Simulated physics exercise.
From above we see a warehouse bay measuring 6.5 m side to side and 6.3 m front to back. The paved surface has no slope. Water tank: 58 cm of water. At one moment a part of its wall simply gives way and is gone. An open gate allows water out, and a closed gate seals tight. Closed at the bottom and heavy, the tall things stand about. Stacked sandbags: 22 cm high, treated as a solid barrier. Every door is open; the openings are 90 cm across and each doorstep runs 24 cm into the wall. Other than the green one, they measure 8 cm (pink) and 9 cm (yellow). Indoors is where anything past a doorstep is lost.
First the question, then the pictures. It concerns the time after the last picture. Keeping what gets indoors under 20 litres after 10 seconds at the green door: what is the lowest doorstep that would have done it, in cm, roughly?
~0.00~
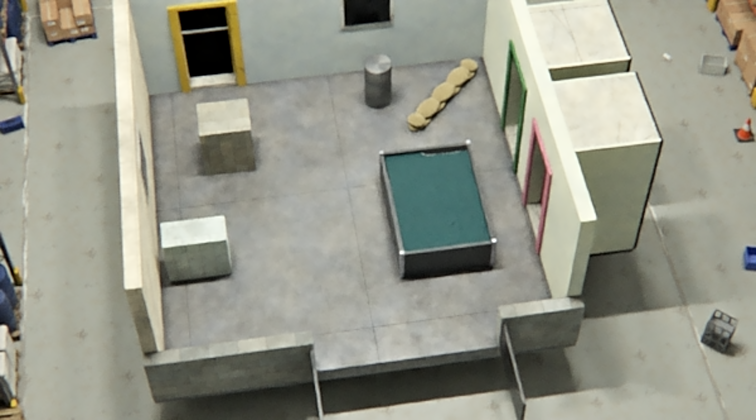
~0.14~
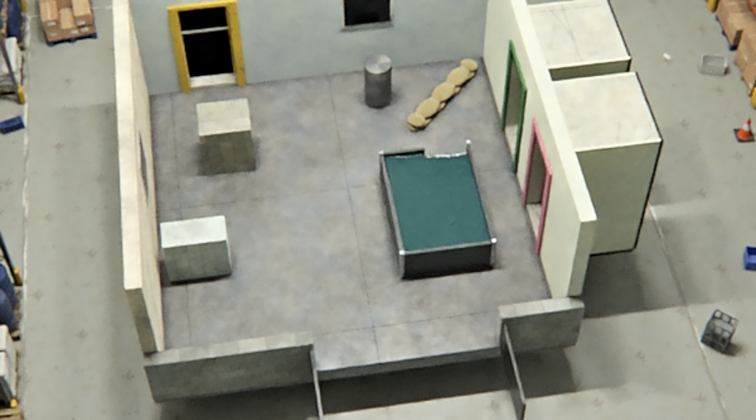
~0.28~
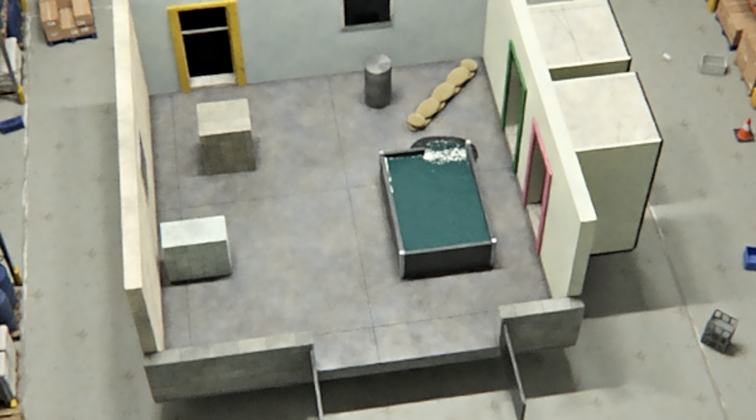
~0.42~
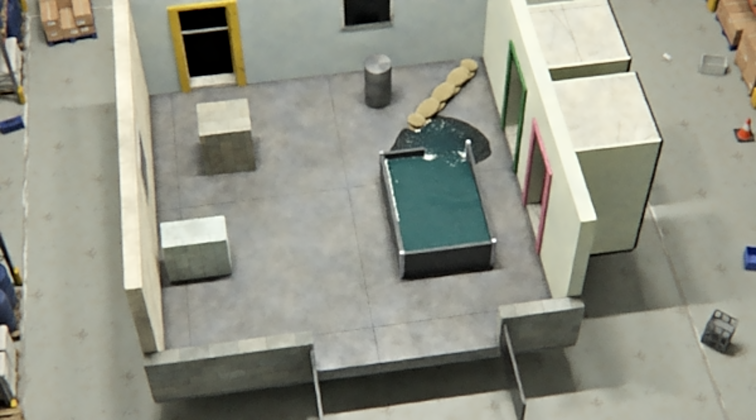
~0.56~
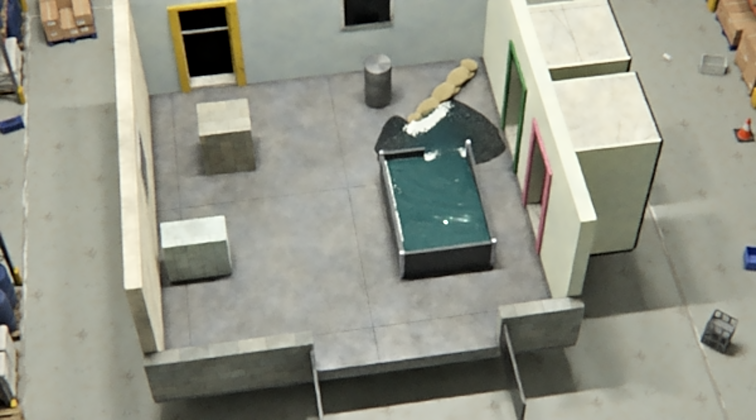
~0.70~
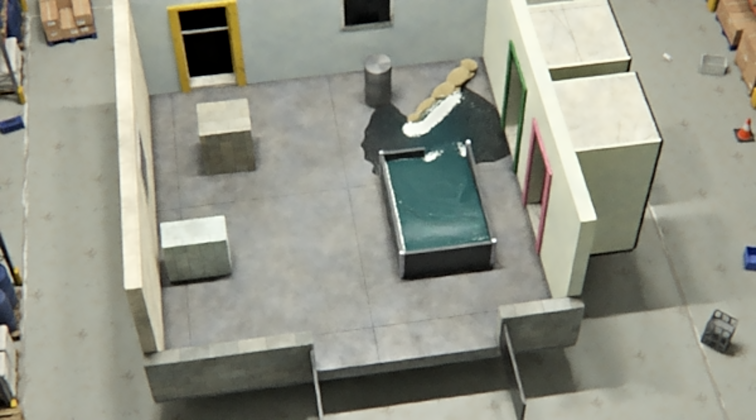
Close to 12 cm is just enough.
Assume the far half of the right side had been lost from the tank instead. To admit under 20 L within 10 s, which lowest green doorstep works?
Then roughly 28 cm.
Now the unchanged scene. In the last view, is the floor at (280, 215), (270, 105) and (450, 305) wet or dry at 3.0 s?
Spot one bone dry, spot two awash, spot three bone dry.
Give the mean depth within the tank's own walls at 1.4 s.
The mean depth is roughly 42 cm.
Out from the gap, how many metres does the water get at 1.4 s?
2.8 m.
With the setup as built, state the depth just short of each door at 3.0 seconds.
In cm: Green 11, pink 0, yellow 4.
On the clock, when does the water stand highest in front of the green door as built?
Roughly at 4.5 s.
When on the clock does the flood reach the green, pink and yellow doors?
Times: Green = 0.9 s, pink = 3.4 s, yellow = 2.8 s.
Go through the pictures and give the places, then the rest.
The water tank at (436, 199) is whole and still, 58 cm deep; the green door at (514, 112) is dry, in the first picture.
The front is at a hidden place, 0.3 m from the gap on the far side; 0.2 m2 of floor is wet, 58 cm left at the back, in the second picture.
Water pours out on the far side and has run 0.8 m, to (428, 140); about 9 cm deep outside, 58 cm at the back, in the third picture.
Water pours out on the far side and has run 1.2 m, to (433, 120); about 7 cm deep outside, 58 cm at the back, in the fourth picture.
Water pours out on the far side and has run 1.6 m, to (455, 103); about 5 cm deep outside, 58 cm at the back, in the fifth picture.
Water pours out on the far side and has run 1.9 m, to (464, 90); about 4 cm deep outside, 55 cm at the back; 0.0 m in a straight line remain to the green door at (514, 112), in the sixth picture.
After 1.4 s water covers 15 % of the floor, deepest (41 cm) near (493, 89); 5 cm at the green door, 0 litres in over its 13 cm doorstep.
After 3.0 s water covers 25 % of the floor, deepest (36 cm) near (485, 62); 11 cm at the green door, 0 litres in over its 13 cm doorstep.
After 10.0 s water covers 85 % of the floor, deepest (12 cm) near (485, 62); 9 cm at the green door, 12 litres in over its 13 cm doorstep.
At the green door as built, the water arrived by 0.9 s and peaked near 15 cm at 4.6 s.
With a doorstep of 10 cm, 41 litres would have come in within the 10 s; with 13.5 cm, 9 litres. So under 20 litres takes about 12 cm.
